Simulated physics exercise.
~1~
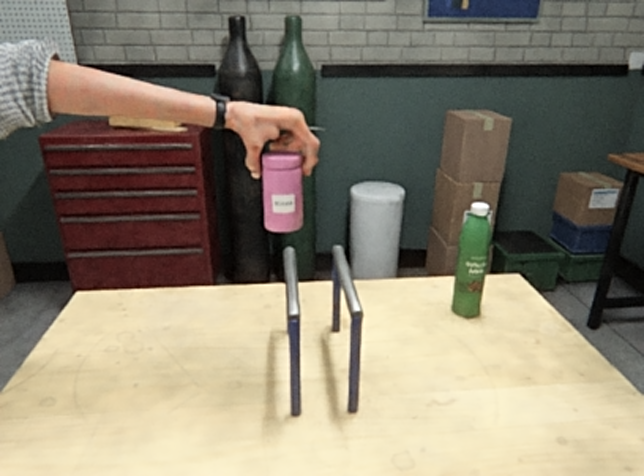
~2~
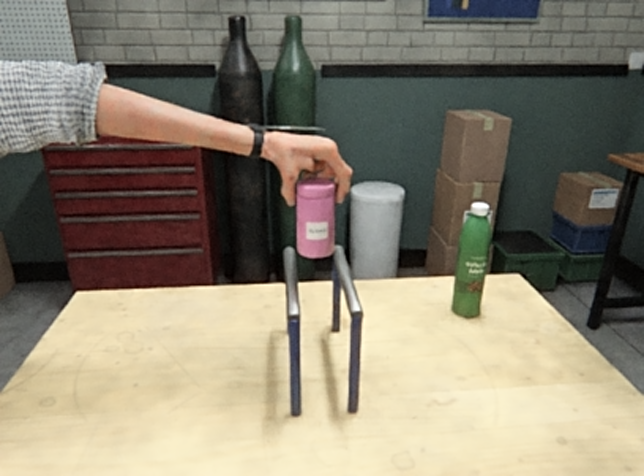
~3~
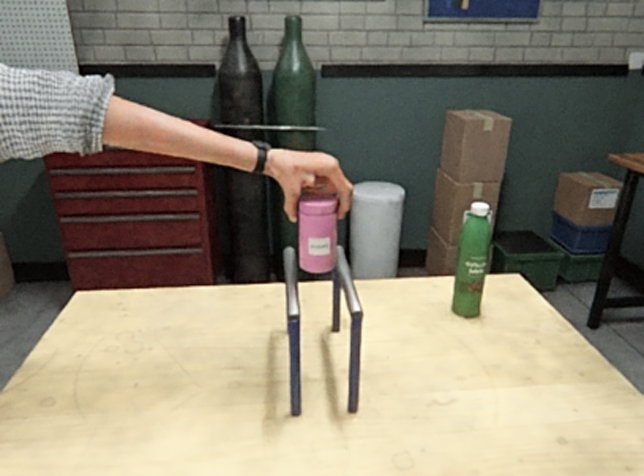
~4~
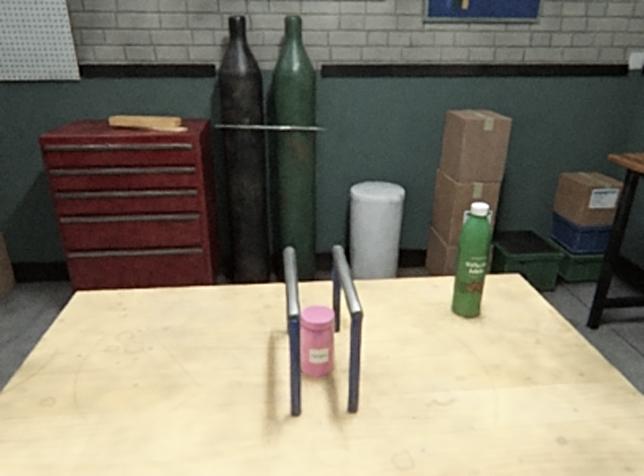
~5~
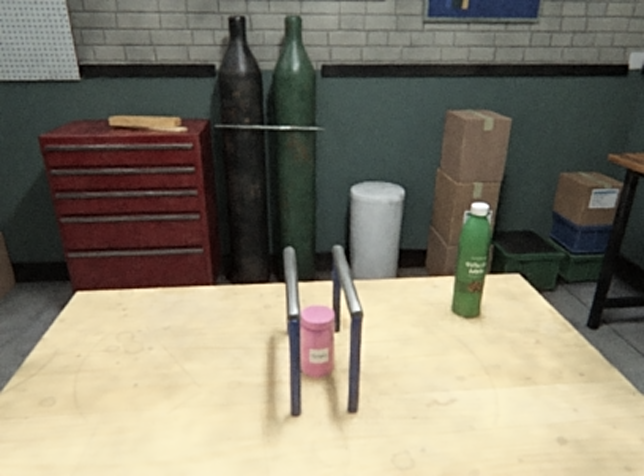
In a workshop with a red drawer cabinet, tall dark gas cylinders and stacked cardboard boxes behind, a fixed view looks across a pale wooden table. A stand with two parallel metal bars and an open gap between them sits near the middle, and a green bottle with a white cap stands to the right. A hand reaching in from the left holds a pink jar above the stand, moves it slightly right and lowers it toward the gap. Once released, the jar drops between the bars, and the hand leaves. The jar ends upright on the table, the bottle unmoved.
